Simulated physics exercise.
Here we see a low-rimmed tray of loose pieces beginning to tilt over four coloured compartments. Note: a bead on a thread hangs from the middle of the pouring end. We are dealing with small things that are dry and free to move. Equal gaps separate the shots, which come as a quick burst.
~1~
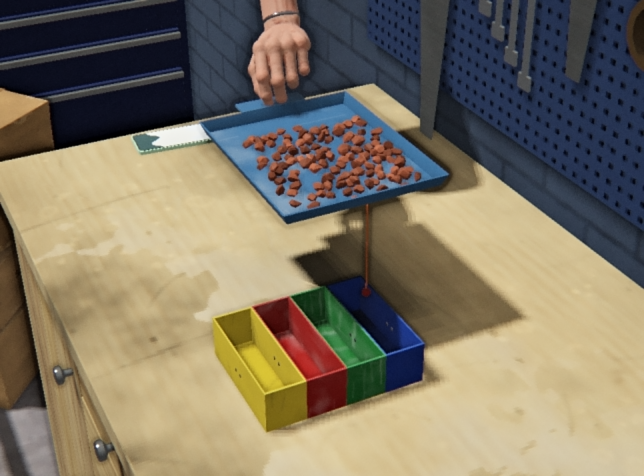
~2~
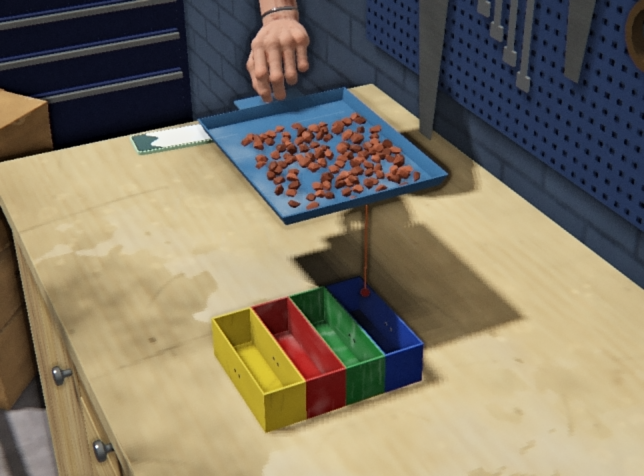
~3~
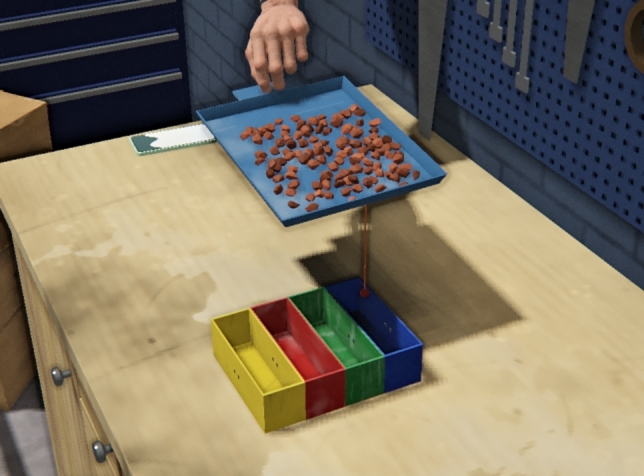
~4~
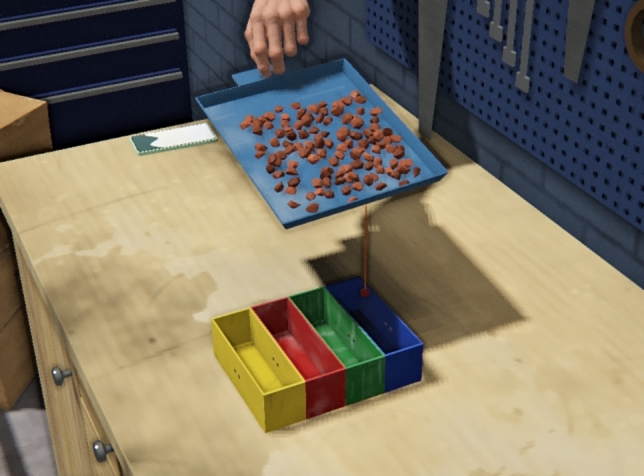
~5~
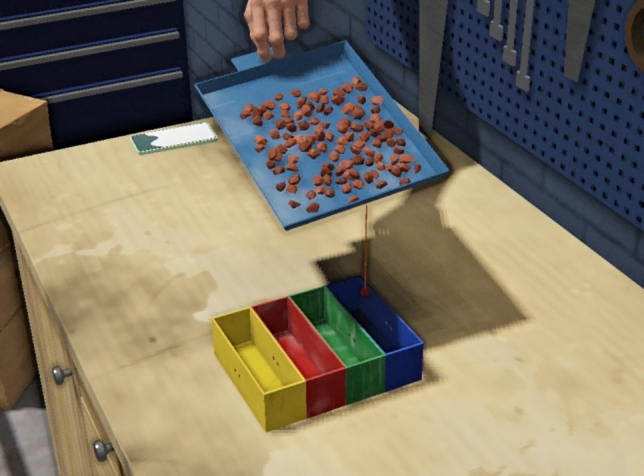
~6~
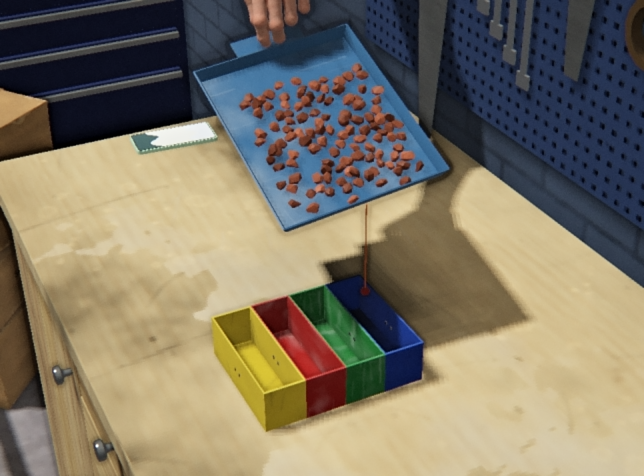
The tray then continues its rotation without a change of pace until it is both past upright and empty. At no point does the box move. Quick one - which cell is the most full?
The red one is.
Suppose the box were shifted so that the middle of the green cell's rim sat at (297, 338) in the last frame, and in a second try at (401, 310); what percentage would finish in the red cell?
It works out to 10 percent and then 20 percent.
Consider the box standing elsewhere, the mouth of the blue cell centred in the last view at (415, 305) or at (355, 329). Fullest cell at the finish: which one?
First try: The cell in yellow. Second try: Green.
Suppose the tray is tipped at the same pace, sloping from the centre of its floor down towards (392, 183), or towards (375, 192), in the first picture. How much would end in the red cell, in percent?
First case about 0 percent; second case about 0 percent.
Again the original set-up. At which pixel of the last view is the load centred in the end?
(320, 373).
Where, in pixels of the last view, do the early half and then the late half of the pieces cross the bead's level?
I'd place the first part at (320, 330) and the rest at (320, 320).
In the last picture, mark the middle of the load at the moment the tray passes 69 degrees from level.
Centre estimate: (332, 209).
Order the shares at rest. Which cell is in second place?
Second place: That green cell.
Shortly afterwards, tray tipped steeply; the bulk on the tray; only a few in the yellow cell; only a few in the red cell; near a quarter falling or outside the box.
Next, tray tipped past a quarter turn; near a third in the red cell; near a quarter in the green cell; a little in the blue cell; a little in the yellow cell; a little falling or outside the box.
Some moments later, tray tipped past a quarter turn; near a third in the red cell; near a quarter in the green cell; a little in the blue cell; a little in the yellow cell; a little falling or outside the box.
In the end, tray tipped past a quarter turn; near a third in the red cell; near a quarter in the green cell; a little in the blue cell; a little in the yellow cell; a little outside the box.
